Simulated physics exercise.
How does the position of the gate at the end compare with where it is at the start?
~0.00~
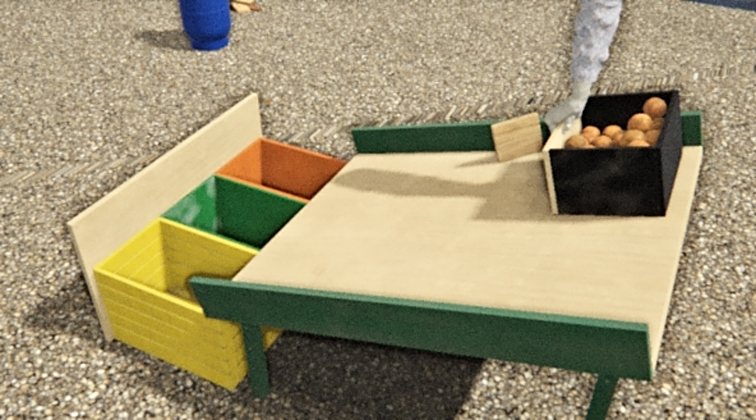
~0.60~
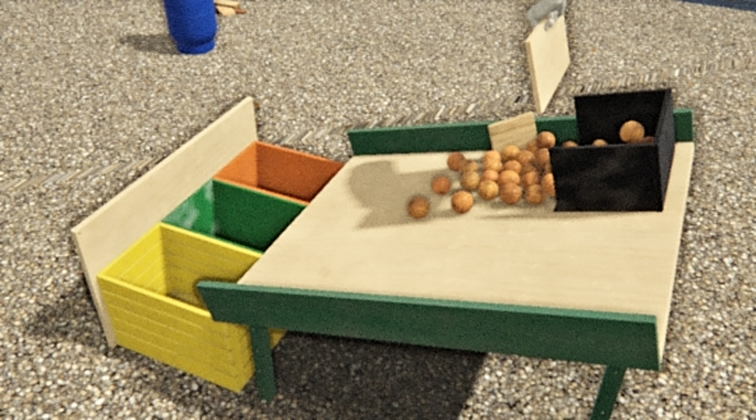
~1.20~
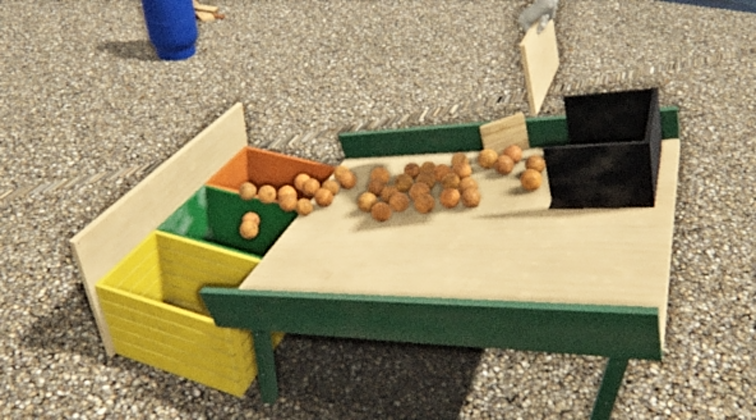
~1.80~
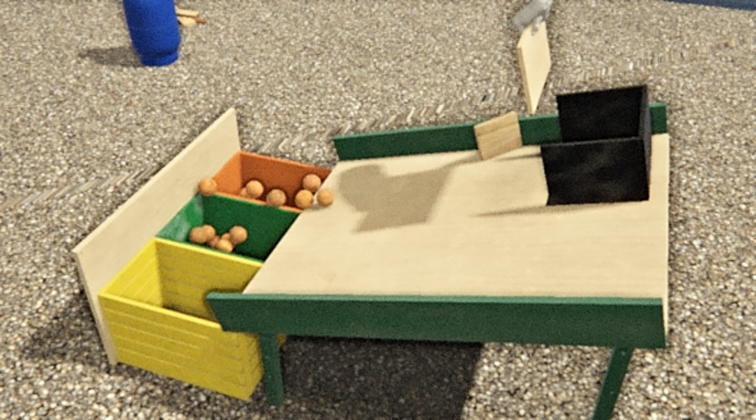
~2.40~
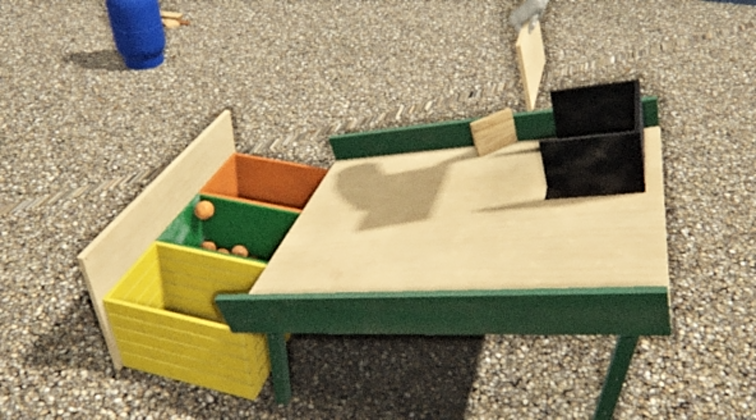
At the start the gate is down at the open left side of the black pen, holding the onions in. At the end it is raised well above the table, up and slightly to the left of where it began.
